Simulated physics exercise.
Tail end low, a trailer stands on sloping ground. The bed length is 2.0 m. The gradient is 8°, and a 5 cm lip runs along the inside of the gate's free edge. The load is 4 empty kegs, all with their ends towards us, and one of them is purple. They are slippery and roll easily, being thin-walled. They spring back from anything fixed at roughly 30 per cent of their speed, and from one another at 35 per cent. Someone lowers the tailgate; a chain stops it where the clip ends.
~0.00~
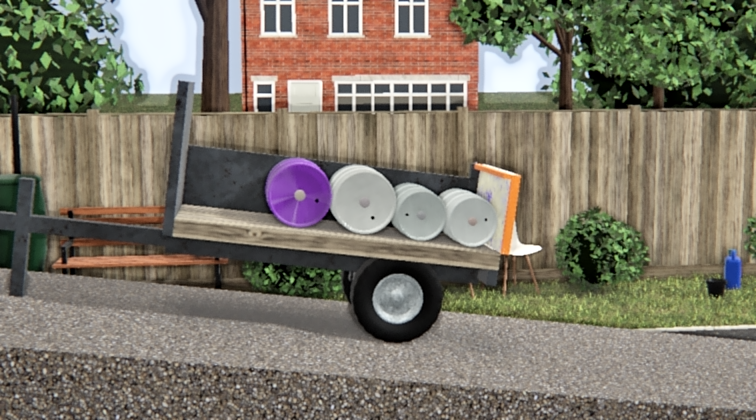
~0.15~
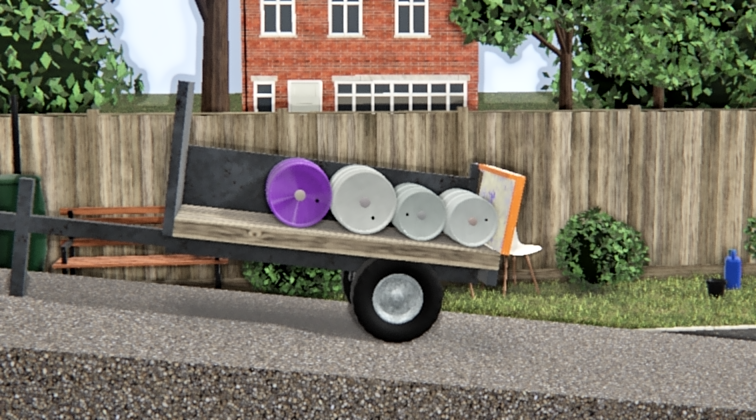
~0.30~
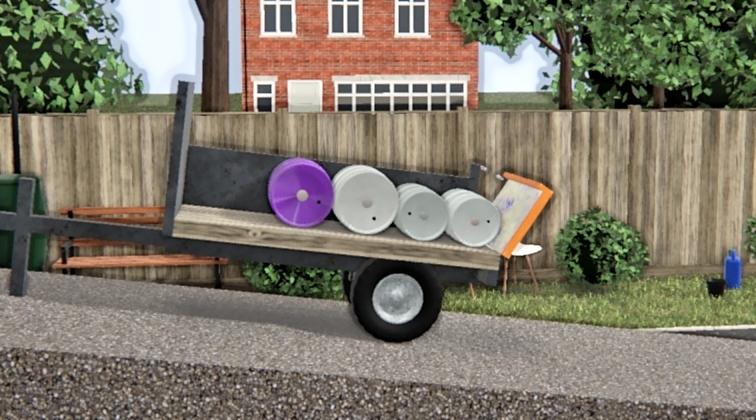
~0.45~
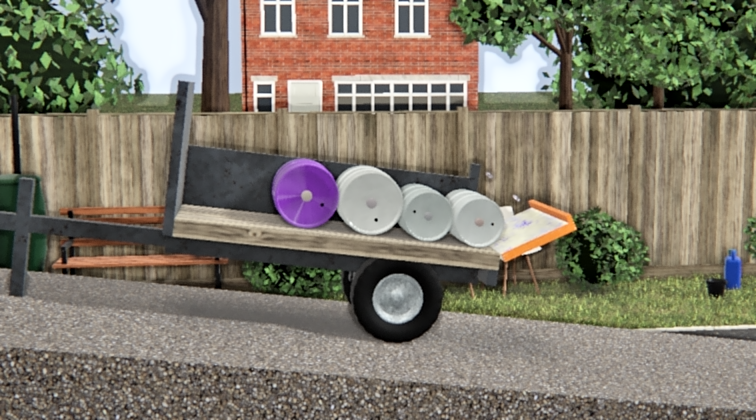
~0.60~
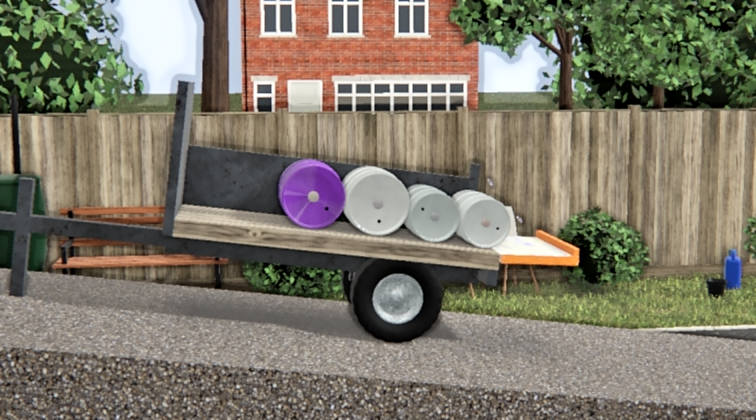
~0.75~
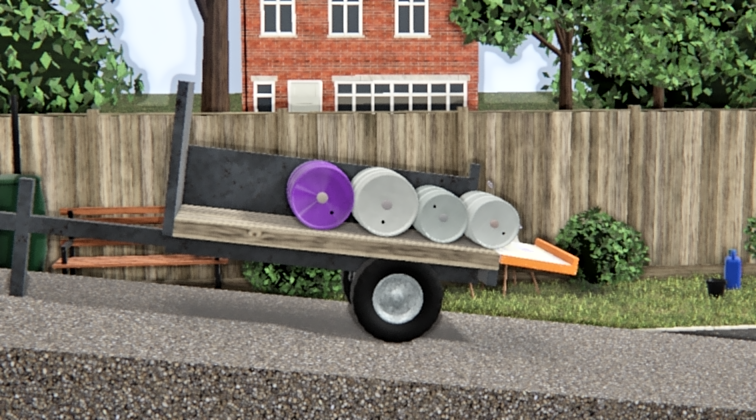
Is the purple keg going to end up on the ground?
Yes.
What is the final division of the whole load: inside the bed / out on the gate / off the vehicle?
0, 0 and 4.
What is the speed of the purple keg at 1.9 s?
About 0.5 m/s.
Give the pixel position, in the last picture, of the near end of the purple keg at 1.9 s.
(445, 212), more or less.
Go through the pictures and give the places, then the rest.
In the first picture, purple (300, 196); gate 82° above level, tip at (515, 178); 4 of the 4 make up the bottom layer on the bed.
In the second picture, purple (300, 196); gate 79° above level, tip at (520, 179).
In the third picture, purple (303, 196); gate 55° above level, tip at (547, 192).
In the fourth picture, purple (307, 197); gate 23° above level, tip at (571, 226).
In the fifth picture, purple (314, 197); gate 3° below level, tip at (575, 261).
In the sixth picture, purple (323, 198); gate 11° below level, tip at (573, 270).
By 1.9 s, purple is on the bed, 35 cm short of the hinge, rolling right; 1 gone off the back.
By 3.3 s, purple is dropping off the gate; 4 gone off the back.
Finally (5.3 s), purple is off the vehicle; 4 gone off the back.
